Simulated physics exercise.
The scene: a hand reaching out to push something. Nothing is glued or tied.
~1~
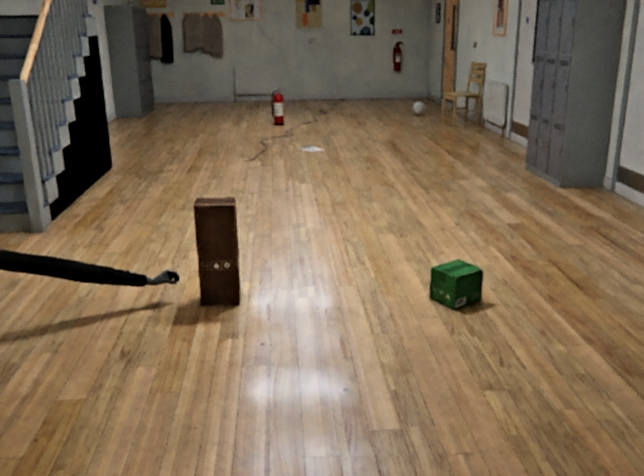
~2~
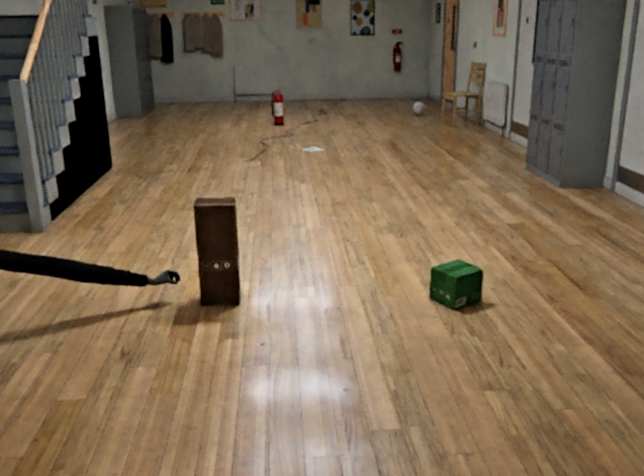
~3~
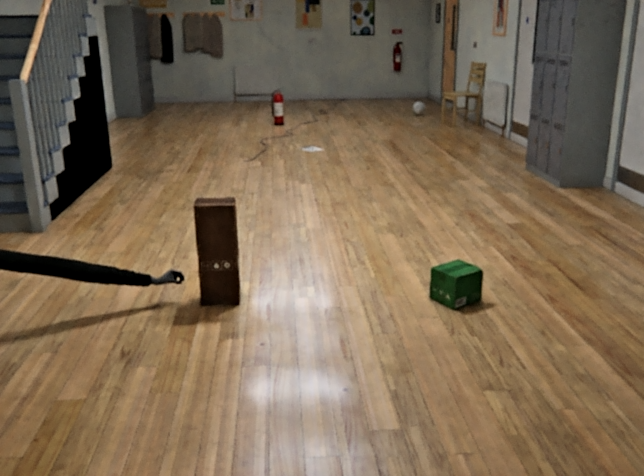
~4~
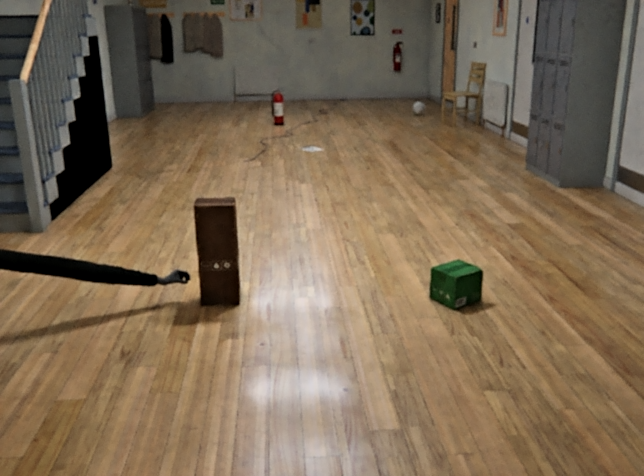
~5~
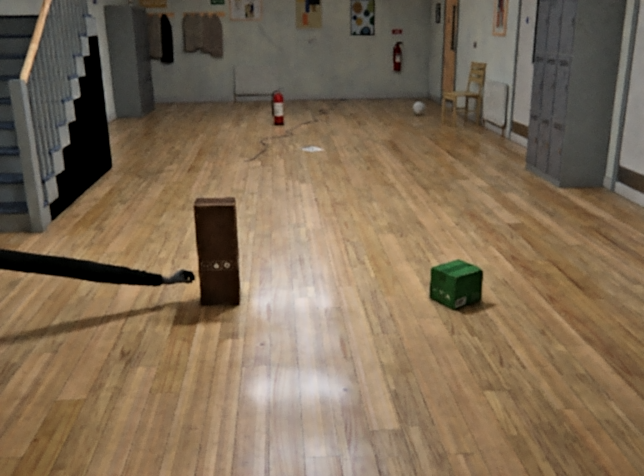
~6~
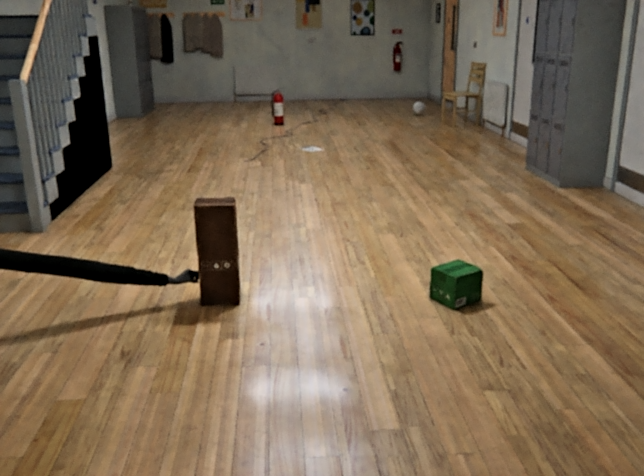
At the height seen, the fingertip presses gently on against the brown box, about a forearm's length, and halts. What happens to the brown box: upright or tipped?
The brown box is still upright.
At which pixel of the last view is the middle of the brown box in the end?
Around (279, 249).
Then, 0.30 s on from there, brown box shifted a little near (236, 251).
Then, 0.60 s on from there, brown box shifted about its own width near (254, 250).
Then, 0.90 s on from there, brown box shifted about its own width near (272, 250).
In the end, moved from the start, brown box. At the end, from the last picture's camera, brown box near (279, 249).
